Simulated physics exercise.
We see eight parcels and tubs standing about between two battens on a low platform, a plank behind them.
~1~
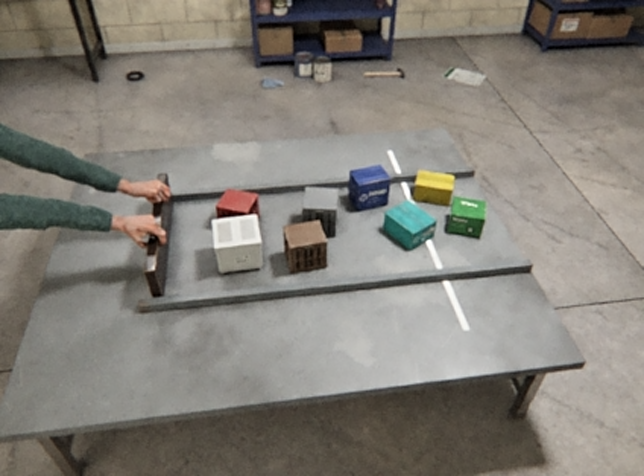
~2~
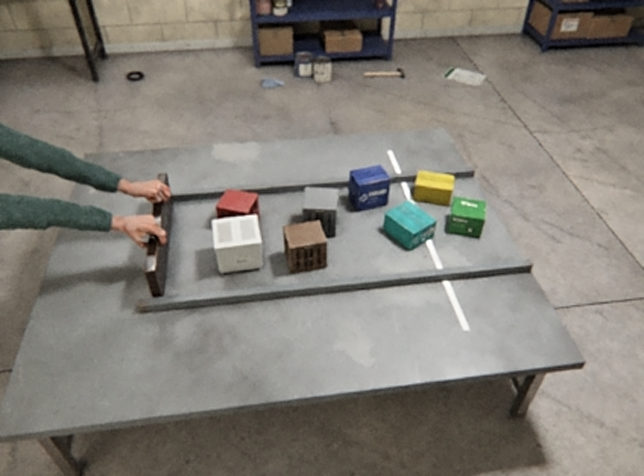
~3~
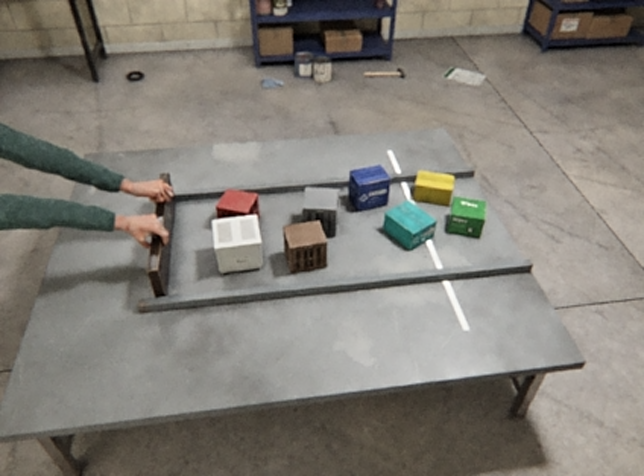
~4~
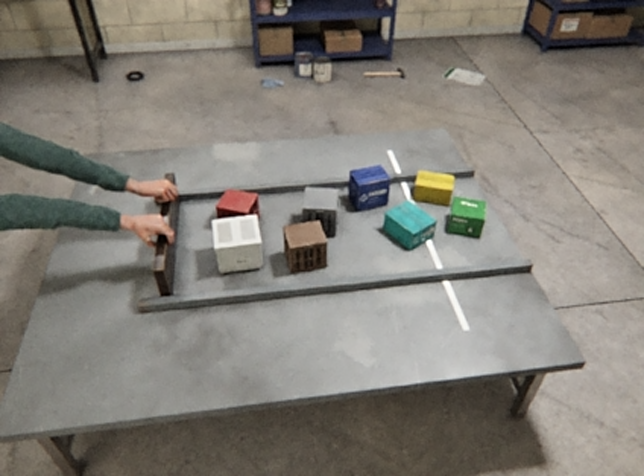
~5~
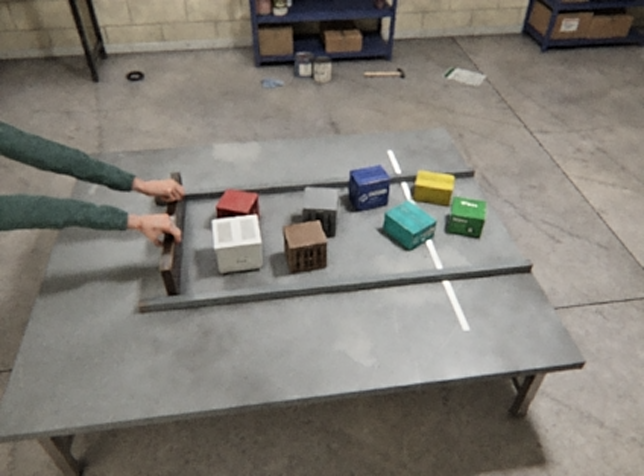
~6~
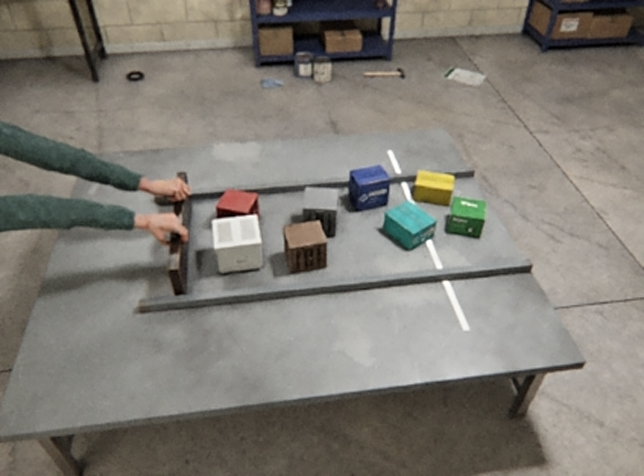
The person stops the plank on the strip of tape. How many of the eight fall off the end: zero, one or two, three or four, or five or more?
In the end the number that fall off is one or two.
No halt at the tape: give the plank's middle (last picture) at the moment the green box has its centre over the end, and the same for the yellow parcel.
About (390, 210), and (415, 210) for the other.
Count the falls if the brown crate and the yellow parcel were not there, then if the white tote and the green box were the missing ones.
It would be 1 and 1.
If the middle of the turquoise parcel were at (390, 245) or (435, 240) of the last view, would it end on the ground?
Place by place, it falls; drops off.
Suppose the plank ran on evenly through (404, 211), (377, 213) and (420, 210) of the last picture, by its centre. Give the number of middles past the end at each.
In that order 1, 0 and 2.
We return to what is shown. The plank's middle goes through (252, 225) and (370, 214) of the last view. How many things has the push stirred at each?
By then 3, and 8.
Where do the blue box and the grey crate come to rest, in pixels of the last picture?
The blue box stops around (456, 179); the grey crate around (461, 201).
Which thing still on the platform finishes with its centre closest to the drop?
The turquoise parcel.
A little later, none off yet; green box at rest near (467, 217); yellow parcel at rest near (434, 188); turquoise parcel at rest near (409, 225).
When it is over, the number that fall off is one or two; down, yellow parcel and green box.
